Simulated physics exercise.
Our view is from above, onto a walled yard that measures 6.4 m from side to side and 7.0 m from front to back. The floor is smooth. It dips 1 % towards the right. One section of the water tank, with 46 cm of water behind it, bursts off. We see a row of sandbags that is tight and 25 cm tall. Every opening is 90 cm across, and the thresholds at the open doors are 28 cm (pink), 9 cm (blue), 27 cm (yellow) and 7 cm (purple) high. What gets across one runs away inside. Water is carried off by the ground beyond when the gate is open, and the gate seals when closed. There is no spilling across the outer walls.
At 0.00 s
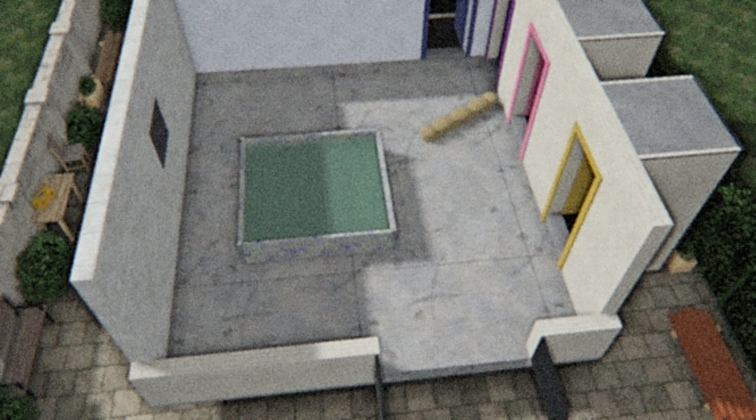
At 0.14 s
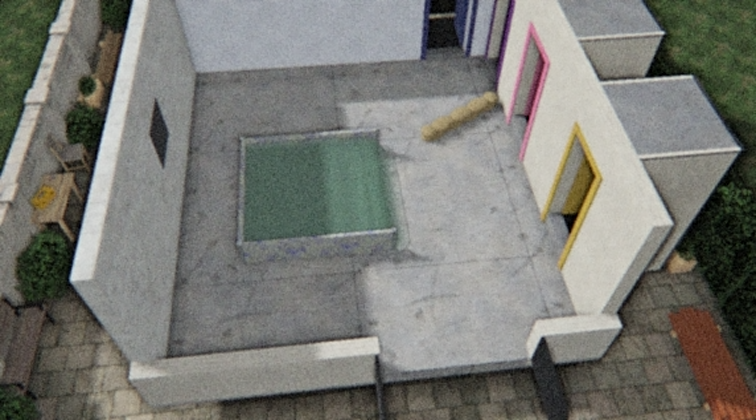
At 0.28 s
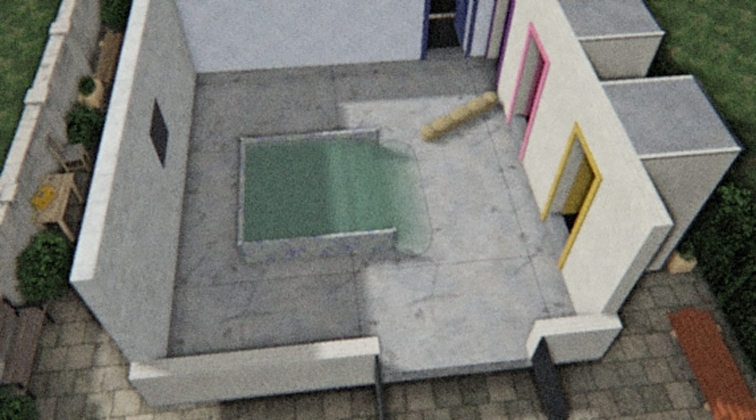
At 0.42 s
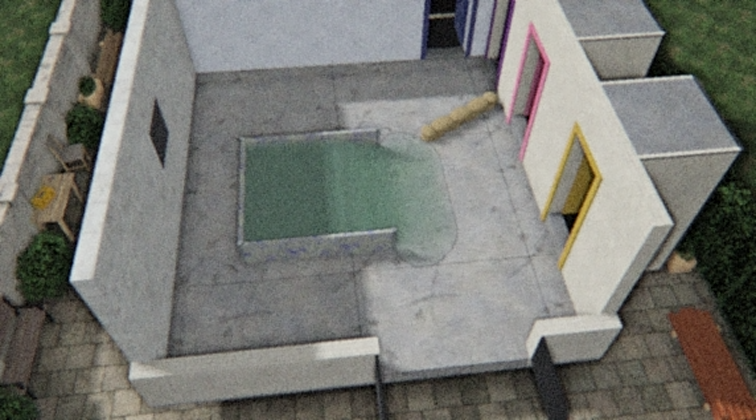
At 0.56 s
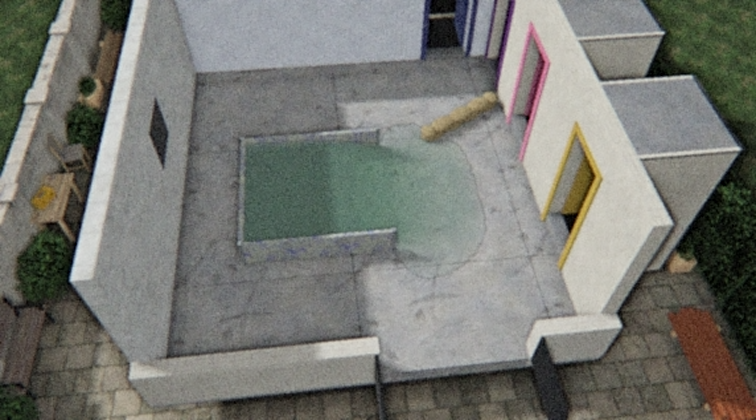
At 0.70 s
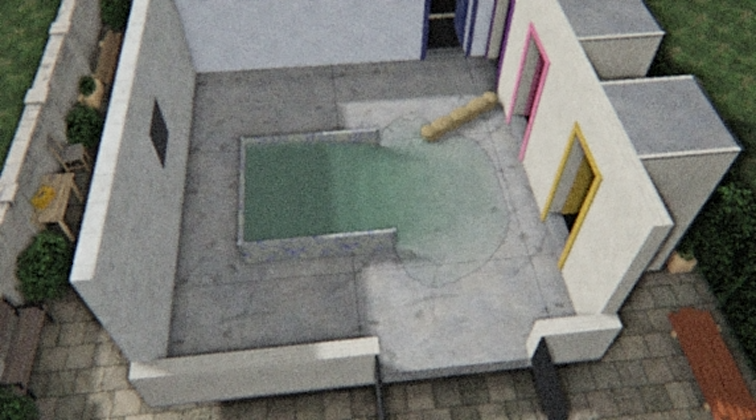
In a walled yard seen from above, the right side of a square tank of green water gave way, and the water spread out across the smooth grey floor in a widening, rounded sheet towards the doorways on the right.
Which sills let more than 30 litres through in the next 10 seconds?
Outcome: The pink door falls short of the limit; the blue door falls short of the limit; the yellow door falls short of the limit; the purple door falls short of the limit.
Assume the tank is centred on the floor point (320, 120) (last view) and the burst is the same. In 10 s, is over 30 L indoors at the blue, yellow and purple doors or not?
Blue gets more than that, yellow gets no more than that, purple gets more than that.
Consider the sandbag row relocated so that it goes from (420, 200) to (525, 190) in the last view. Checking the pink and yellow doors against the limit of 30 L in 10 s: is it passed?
Doors: Pink stays under / yellow stays under.
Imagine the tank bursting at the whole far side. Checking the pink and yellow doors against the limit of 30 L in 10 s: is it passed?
Against that limit: Pink under, yellow not over.
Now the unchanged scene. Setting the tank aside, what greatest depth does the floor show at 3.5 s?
Up to some 33 cm.
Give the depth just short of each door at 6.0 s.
Door by door in cm, pink shows 13, blue shows 6, yellow shows 15, purple shows 6.
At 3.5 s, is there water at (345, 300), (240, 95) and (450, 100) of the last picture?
Untouched, untouched, soaked.
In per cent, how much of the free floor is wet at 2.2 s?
About 35 per cent.
After 1.4 s water covers 25 % of the floor and is deepest (31 cm) near (527, 188); pink door 22 cm at the sill, 0 L in, blue door not reached, yellow door 17 cm at the sill, 0 L in, purple door not reached.
After 2.2 s water covers 35 % of the floor and is deepest (32 cm) near (521, 196); pink door 27 cm at the sill, 0 L in, blue door not reached, yellow door 24 cm at the sill, 0 L in, purple door 2 cm at the sill, 0 L in.
After 3.5 s water covers 40 % of the floor and is deepest (33 cm) near (493, 115); pink door 29 cm at the sill, 2 L in, blue door 13 cm at the sill, 2 L in, yellow door 21 cm at the sill, 0 L in, purple door 4 cm at the sill, 0 L in.
After 6.0 s water covers 70 % of the floor and is deepest (20 cm) near (576, 327); pink door 13 cm at the sill, 3 L in, blue door 6 cm at the sill, 12 L in, yellow door 15 cm at the sill, 0 L in, purple door 6 cm at the sill, 7 L in.
After 10.0 s water covers 90 % of the floor and is deepest (8 cm) near (215, 375); pink door 7 cm at the sill, 3 L in, blue door 5 cm at the sill, 12 L in, yellow door 8 cm at the sill, 0 L in, purple door 6 cm at the sill, 9 L in.
